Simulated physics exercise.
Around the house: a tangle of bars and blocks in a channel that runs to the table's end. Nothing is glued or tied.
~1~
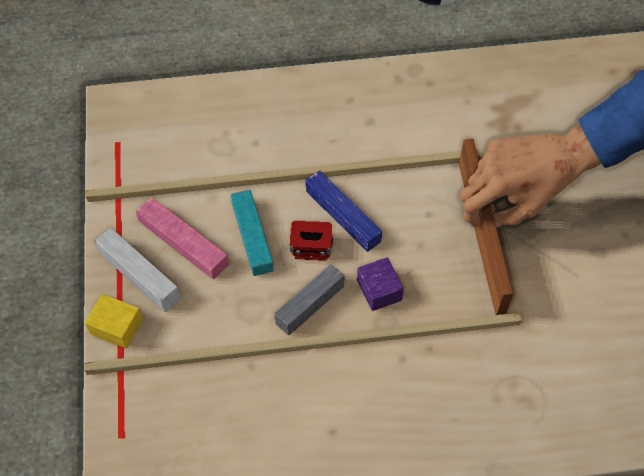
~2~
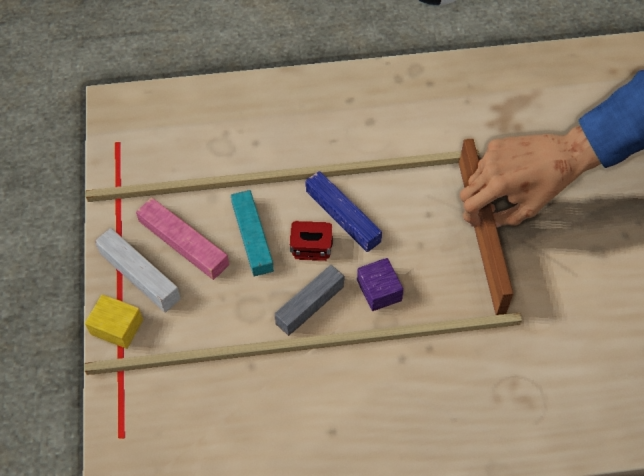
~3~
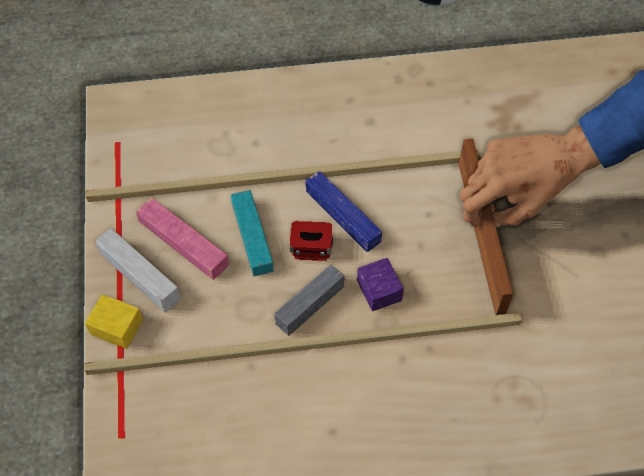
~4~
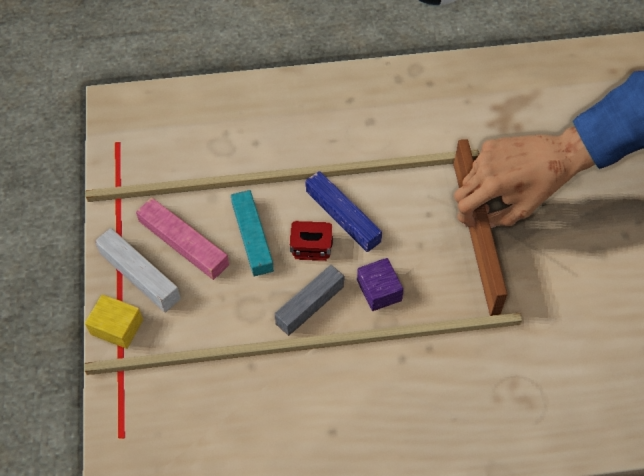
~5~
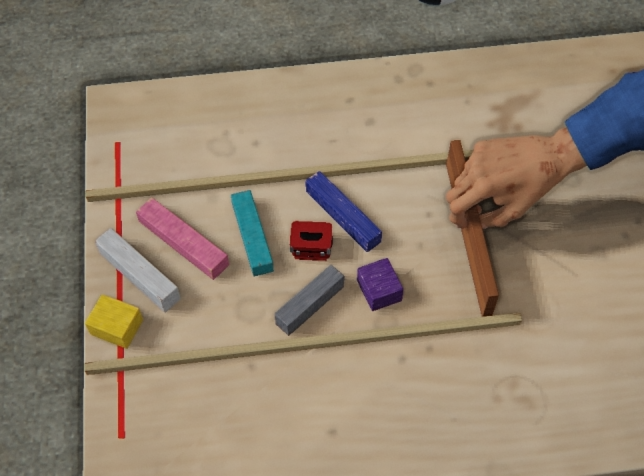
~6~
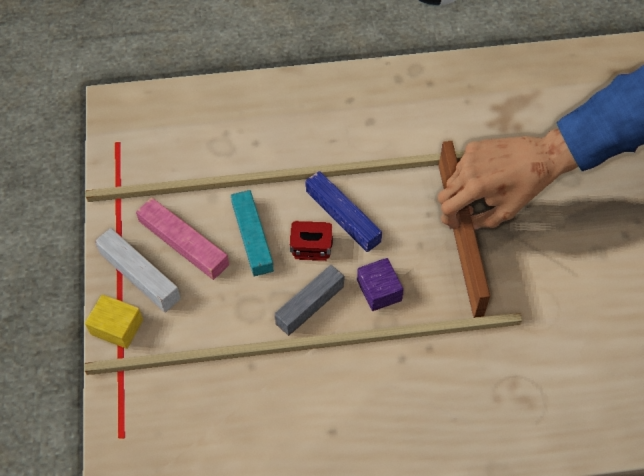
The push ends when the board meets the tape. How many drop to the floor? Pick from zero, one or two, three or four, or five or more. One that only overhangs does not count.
Here the number that fall off is five or more.
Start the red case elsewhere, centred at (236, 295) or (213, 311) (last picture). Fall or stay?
Place by place, it drops off; drops off.
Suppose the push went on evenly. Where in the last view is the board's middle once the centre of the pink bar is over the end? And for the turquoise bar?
Near (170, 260) and (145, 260).
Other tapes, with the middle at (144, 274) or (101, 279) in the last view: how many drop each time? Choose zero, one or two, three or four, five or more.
For each place: Three or four; five or over.
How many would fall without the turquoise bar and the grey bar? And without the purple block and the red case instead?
It would be 4 and 3.
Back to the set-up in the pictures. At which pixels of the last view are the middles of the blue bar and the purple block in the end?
About (108, 235), and the other about (101, 312).
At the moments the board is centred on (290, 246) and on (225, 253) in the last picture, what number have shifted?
First 6, then 8.
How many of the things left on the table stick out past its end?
Overhanging: 0.
Soon after, none off yet; yellow block at rest near (115, 321); white bar at rest near (138, 270); pink bar at rest near (182, 238).
By the end, the number that fall off is five or more; fallen, red case, grey bar, turquoise bar, pink bar, white bar and yellow block.
